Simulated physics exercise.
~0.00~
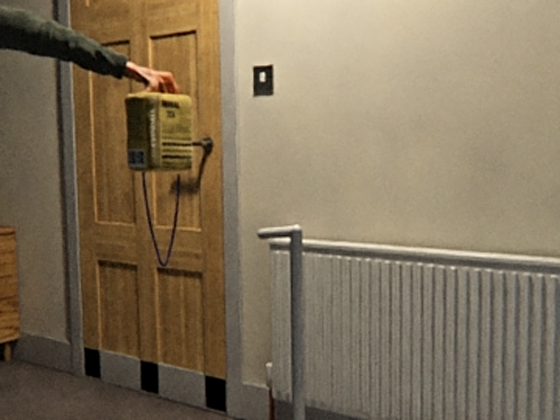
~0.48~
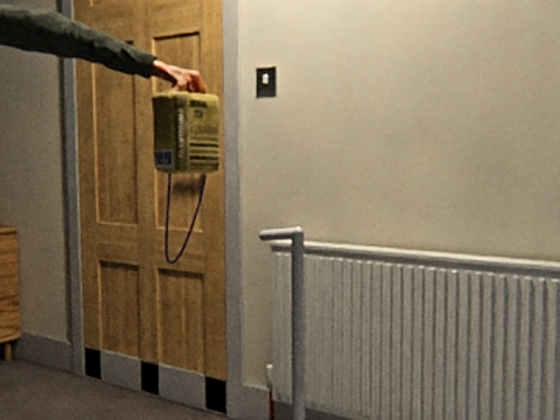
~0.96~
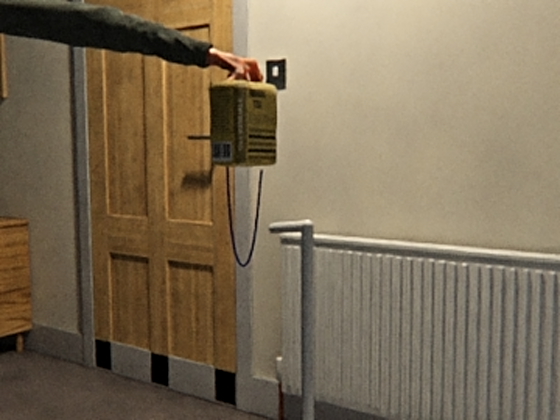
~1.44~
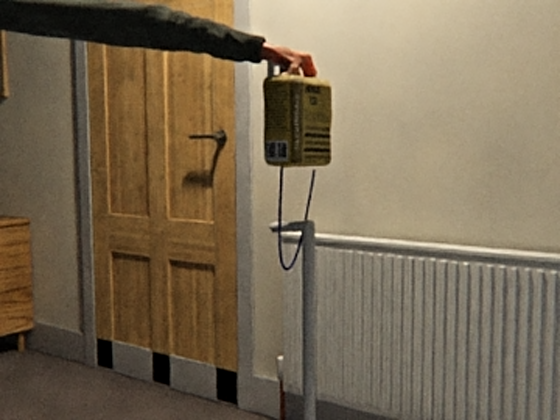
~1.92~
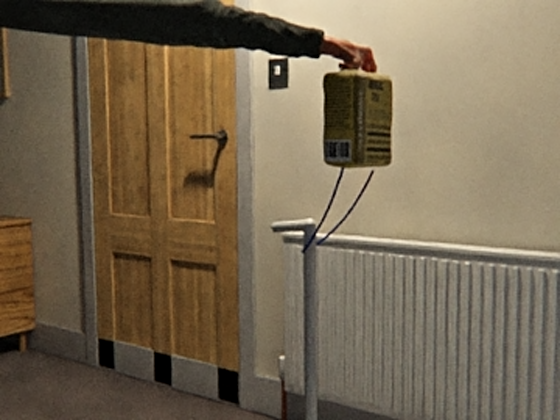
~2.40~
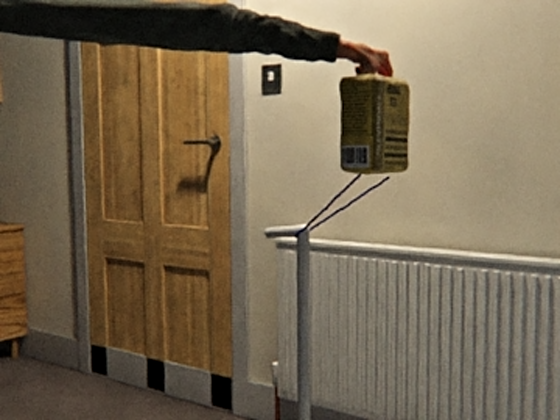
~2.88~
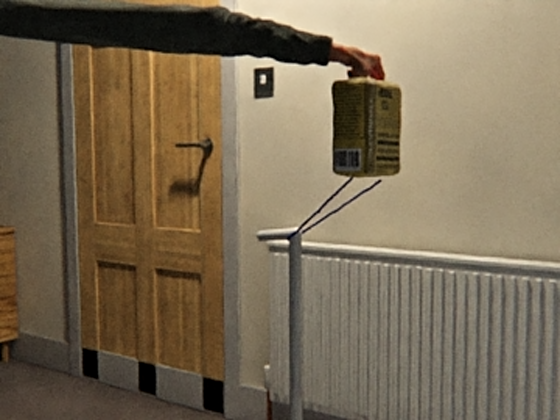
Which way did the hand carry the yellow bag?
The hand carried the yellow bag to the right, from in front of the wooden door to just past the post.
